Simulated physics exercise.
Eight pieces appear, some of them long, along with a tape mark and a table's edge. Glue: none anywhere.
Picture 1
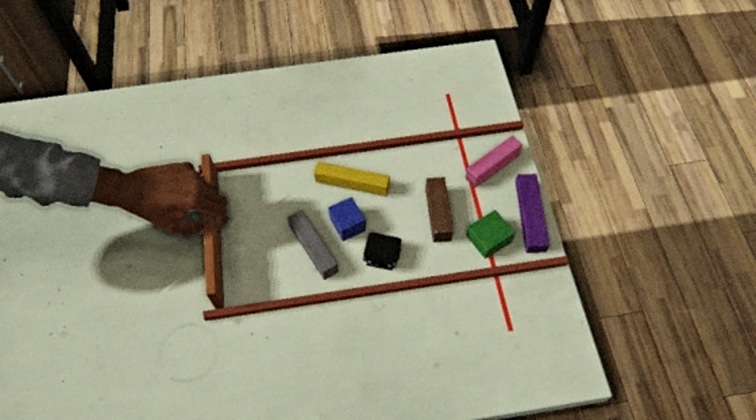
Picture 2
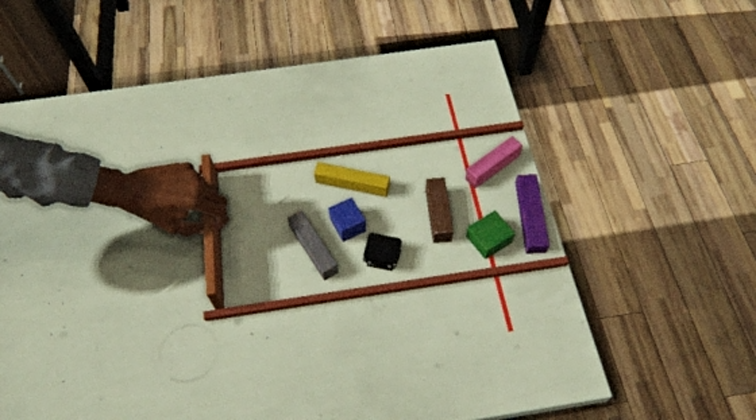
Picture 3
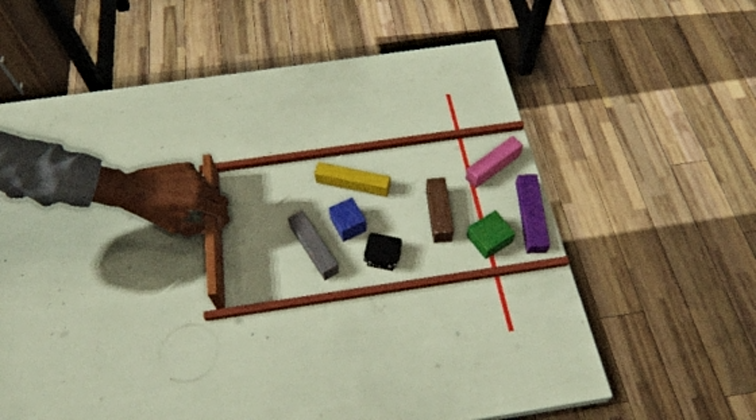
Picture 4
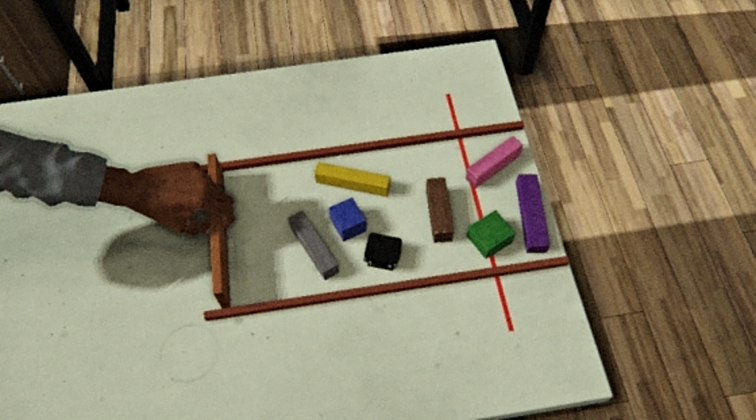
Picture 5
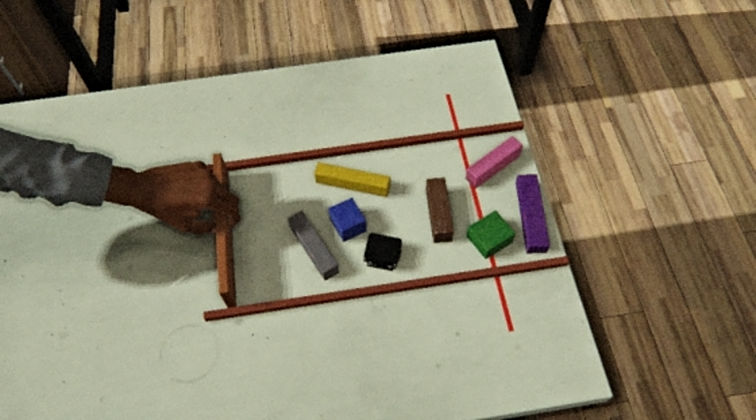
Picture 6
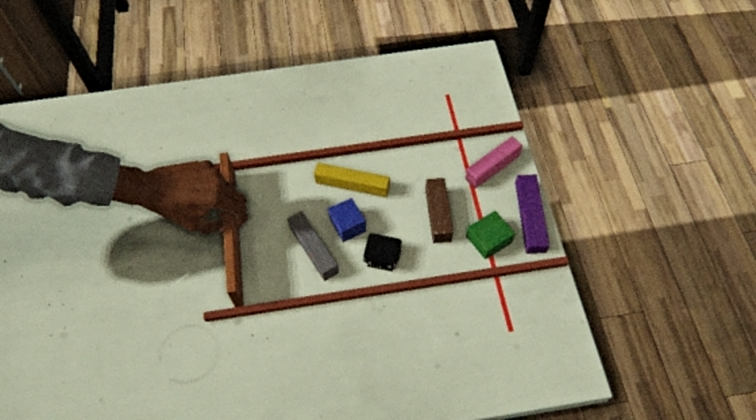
In this clip, a hand in a grey sleeve holds a wooden board upright between two rails on a pale table and slides it slightly right, while the eight colored pieces near a red tape line stay still.
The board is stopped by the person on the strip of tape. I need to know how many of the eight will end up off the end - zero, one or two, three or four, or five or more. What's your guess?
Well, a single one or a pair end up dropping off.
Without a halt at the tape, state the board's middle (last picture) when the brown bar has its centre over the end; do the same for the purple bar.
Approx. (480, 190) / approx. (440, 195) for the other.
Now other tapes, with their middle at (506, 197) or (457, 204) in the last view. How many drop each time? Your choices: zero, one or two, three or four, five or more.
Either three or four; either one or two.
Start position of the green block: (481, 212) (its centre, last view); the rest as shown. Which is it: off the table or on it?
It topples off.
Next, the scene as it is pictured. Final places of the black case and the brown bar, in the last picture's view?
The black case settles near (518, 227); as for the brown bar, near (546, 199).
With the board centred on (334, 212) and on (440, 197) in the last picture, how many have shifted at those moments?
That gives 3 for the first and 8 for the second.
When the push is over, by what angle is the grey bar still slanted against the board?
The angle is about 0 degrees.
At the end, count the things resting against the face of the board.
Contact count: 2.
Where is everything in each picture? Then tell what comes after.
Purple bar (532, 213); pink stick (494, 162); green block (490, 234); board (212, 229); tape (476, 201), in the first picture.
Pink stick (494, 162); yellow bar (352, 180), in the second picture.
Green block (491, 235); brown bar (439, 210), in the third picture.
Purple bar (532, 213); grey bar (313, 245), in the fourth picture.
Pink stick (494, 162); board (224, 228), in the fifth picture.
Purple bar (532, 213); pink stick (494, 162); green block (490, 235); board (231, 227); tape (476, 201), in the sixth picture.
Early on, none off yet; purple bar at rest near (532, 213); pink stick at rest near (494, 162); green block at rest near (490, 235).
A while later, none off yet; purple bar at rest near (533, 213); pink stick at rest near (495, 161); green block travelled a little near (506, 236).
Finally, the number that fall off is one or two; lost, green block and purple bar.
